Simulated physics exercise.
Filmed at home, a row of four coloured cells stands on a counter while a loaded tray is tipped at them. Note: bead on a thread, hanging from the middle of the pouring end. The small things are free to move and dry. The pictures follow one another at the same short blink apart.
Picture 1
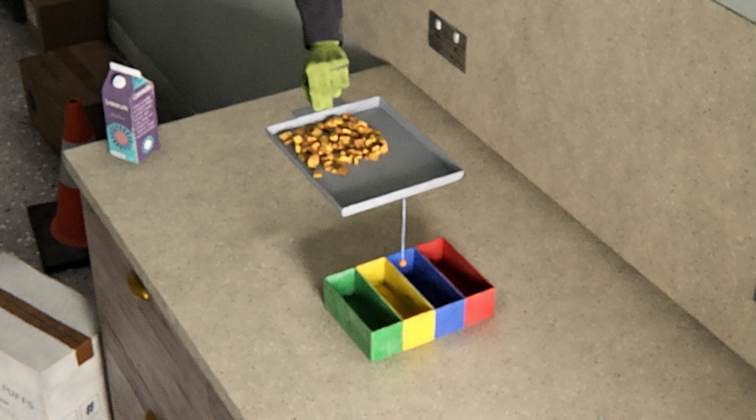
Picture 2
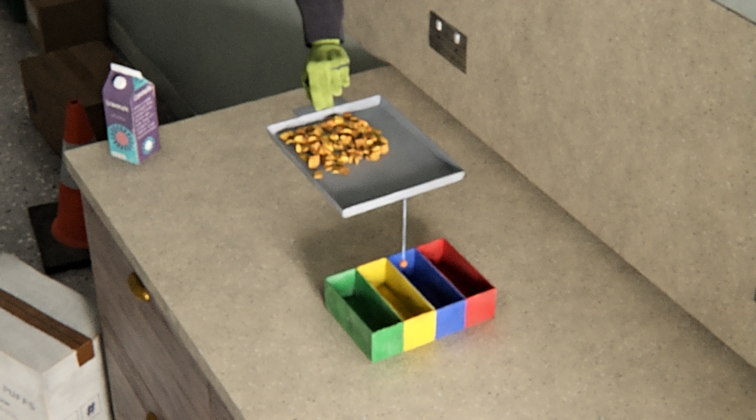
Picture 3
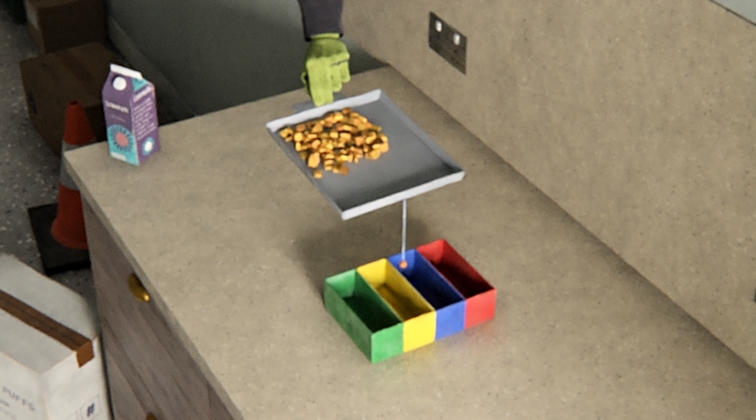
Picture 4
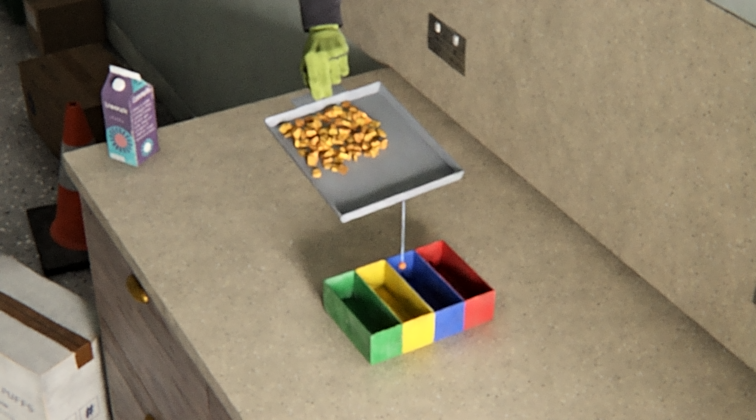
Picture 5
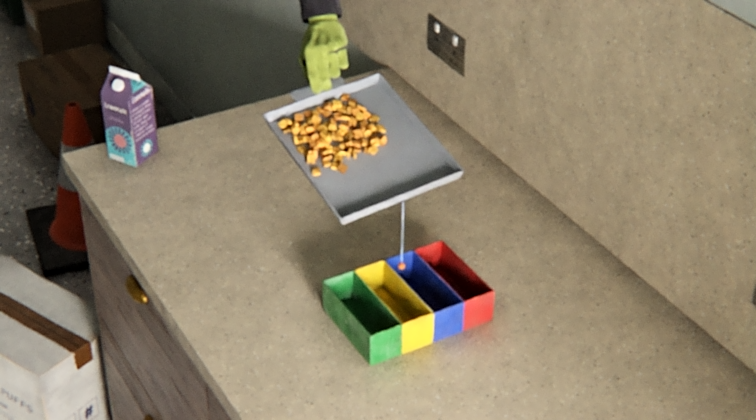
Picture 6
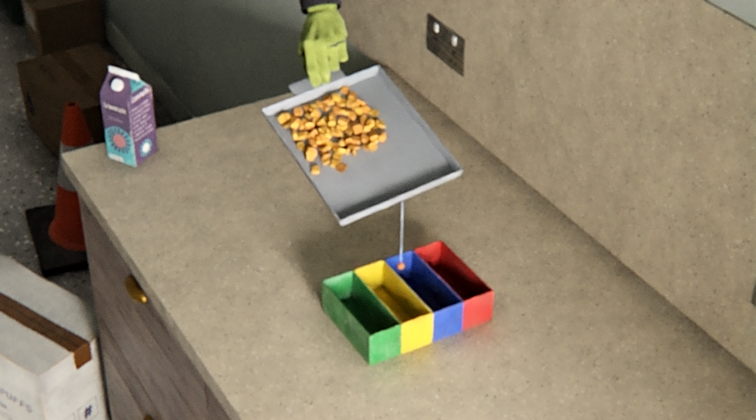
A grey tray of golden cereal squares, with a green-gloved hand at its far end, tilts gradually above a home counter seen from above at an angle. Below it sit green, yellow, blue and red cells, left to right, with a purple carton at left and a bead hanging on a thread. The tray's pouring end dips slightly at its left corner while the camera stays still.
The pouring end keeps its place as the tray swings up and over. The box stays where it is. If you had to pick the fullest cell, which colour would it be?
It would be green.
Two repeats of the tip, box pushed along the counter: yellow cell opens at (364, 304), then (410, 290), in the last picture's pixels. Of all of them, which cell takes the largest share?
Taking the two placings in order, you'd get the yellow one and then the cell in green.
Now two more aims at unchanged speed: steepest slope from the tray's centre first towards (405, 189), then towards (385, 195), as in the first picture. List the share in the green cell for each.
Roughly 10 per cent, and 40 per cent.
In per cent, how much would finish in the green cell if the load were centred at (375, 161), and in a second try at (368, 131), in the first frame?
First some 60, then 60 per cent.
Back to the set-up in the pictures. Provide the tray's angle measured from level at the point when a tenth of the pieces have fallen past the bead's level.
It has tipped about 70 degrees.
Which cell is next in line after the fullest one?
Runner-up: The yellow one.
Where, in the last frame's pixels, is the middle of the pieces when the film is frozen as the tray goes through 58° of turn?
Somewhere about (347, 204).
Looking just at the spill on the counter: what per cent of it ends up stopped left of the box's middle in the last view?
It works out to some 100 per cent.
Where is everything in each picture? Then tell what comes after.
Corners of the pouring end near (343, 207) and (461, 170), level; middle of the load near (334, 141), cereal squares; bead on its thread near (403, 263); green cell near (387, 339); yellow cell near (419, 327); blue cell near (449, 316); red cell near (479, 305), in the first picture.
Corners of the pouring end near (344, 208) and (462, 170), level; middle of the load near (334, 140), in the second picture.
Corners of the pouring end near (344, 210) and (461, 170), tipped barely, lowest at the left corner; middle of the load near (334, 137), in the third picture.
Corners of the pouring end near (343, 214) and (461, 170), tipped a little, lowest at the left corner; middle of the load near (333, 134), in the fourth picture.
Corners of the pouring end near (342, 217) and (460, 170), tipped a little, lowest at the left corner; middle of the load near (332, 129), in the fifth picture.
Corners of the pouring end near (341, 218) and (460, 169), tipped clearly, lowest at the left corner; middle of the load near (331, 125); green cell near (385, 342); yellow cell near (417, 330); blue cell near (448, 319); red cell near (478, 308), in the sixth picture.
Shortly afterwards, tray tipped steeply; all but a few on the tray; only a few falling or outside the box.
Next, tray tipped right over; near a third on the tray; near a third in the green cell; a little in the yellow cell; near a quarter falling or outside the box.
Some moments later, tray tipped past a quarter turn; the bulk in the green cell; a little in the yellow cell; a little falling or outside the box.
In the end, tray tipped past a quarter turn; the bulk in the green cell; a little in the yellow cell; none at all in the blue cell; none at all in the red cell; a little outside the box.
